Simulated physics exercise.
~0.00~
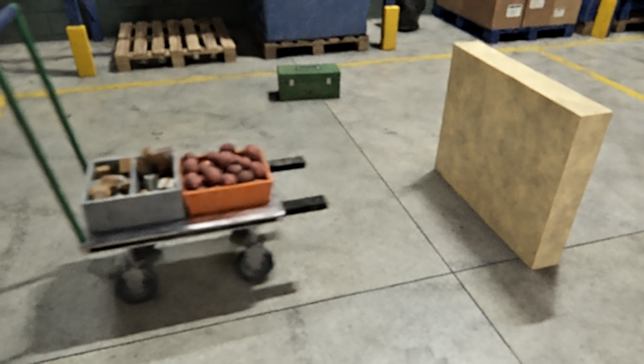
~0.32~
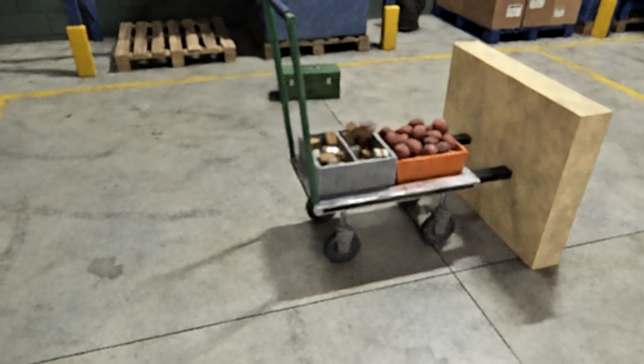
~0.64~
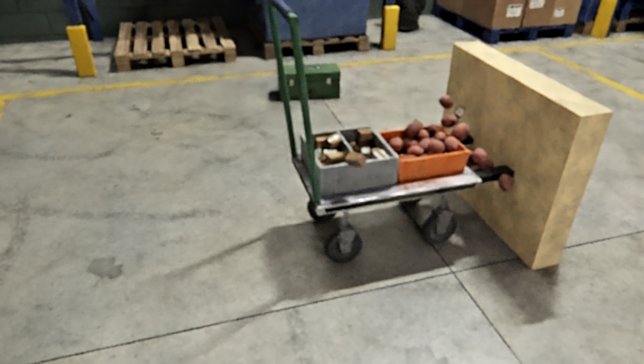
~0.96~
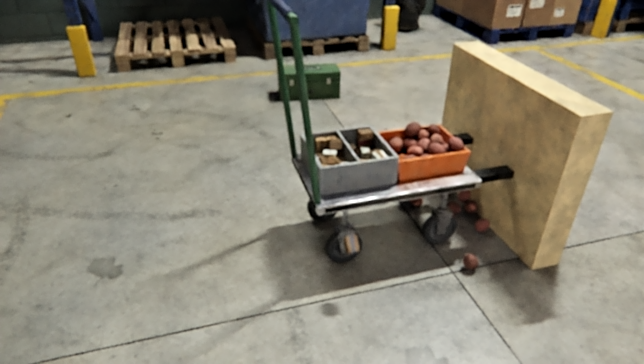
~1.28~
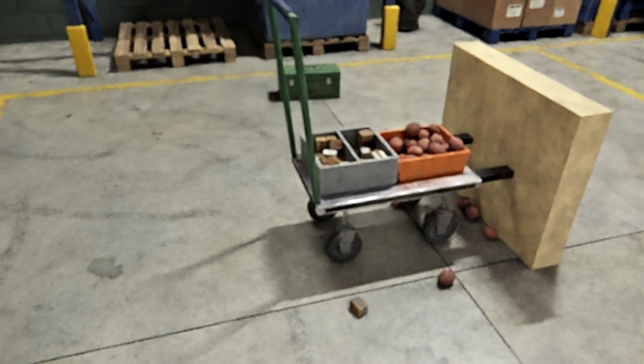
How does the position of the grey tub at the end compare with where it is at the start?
The grey tub starts on the left side of the view, and by the end it is well to the right and slightly higher in view, on the trolley stopped at the wall.
To begin with, a flatbed trolley with a green handle rolls right across a concrete floor, carrying a grey tub of little parcels and an orange tub of red potatoes. It reaches a thick tan wall and stops there, its deck staying flat. The load keeps moving, and several potatoes fly up and over the front of the orange tub while parcels shift in the grey one. Potatoes then drop to the floor near the wheels, and a parcel falls beside the trolley. At the end, the trolley stands still with both tubs in place, some potatoes and a parcel lying on the floor.
